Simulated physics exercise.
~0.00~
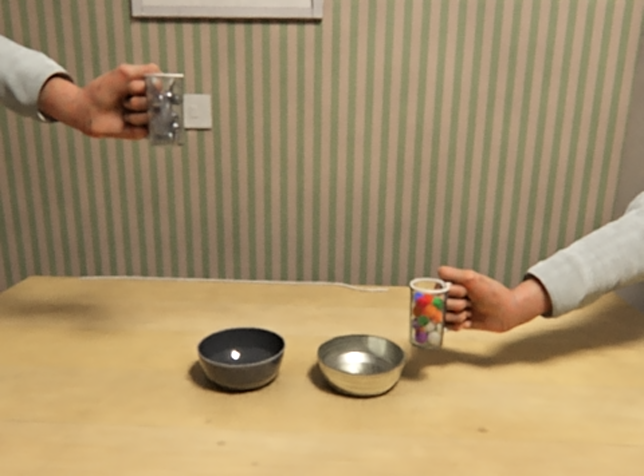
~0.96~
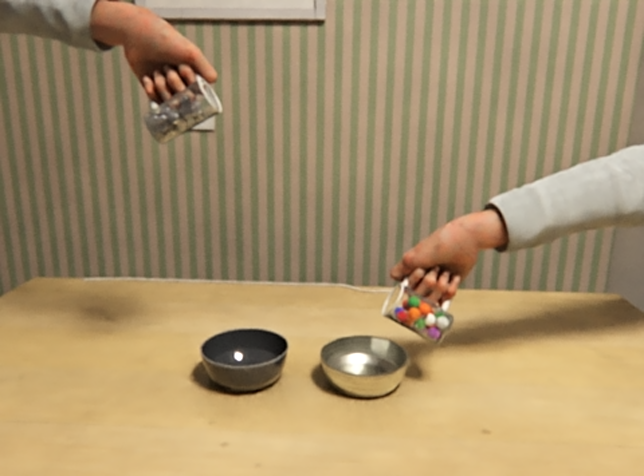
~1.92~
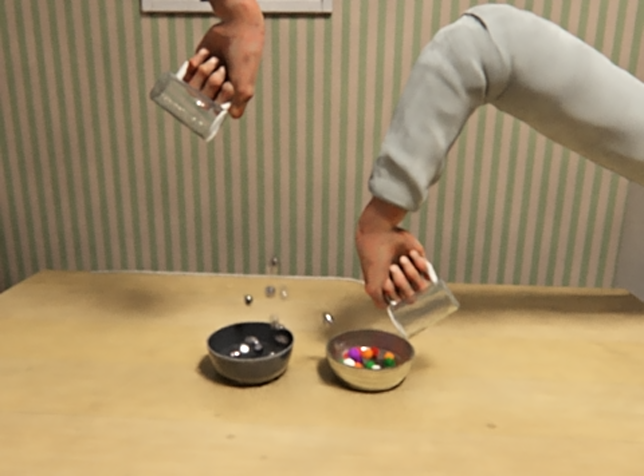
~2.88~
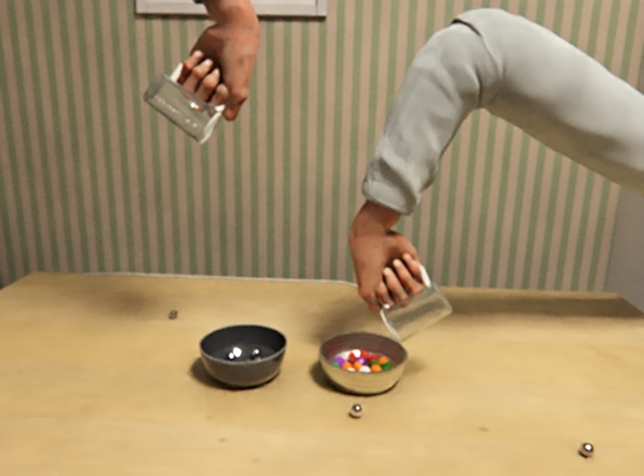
Two hands tip cups over bowls, scattering some metal balls while colourful ones stay in.
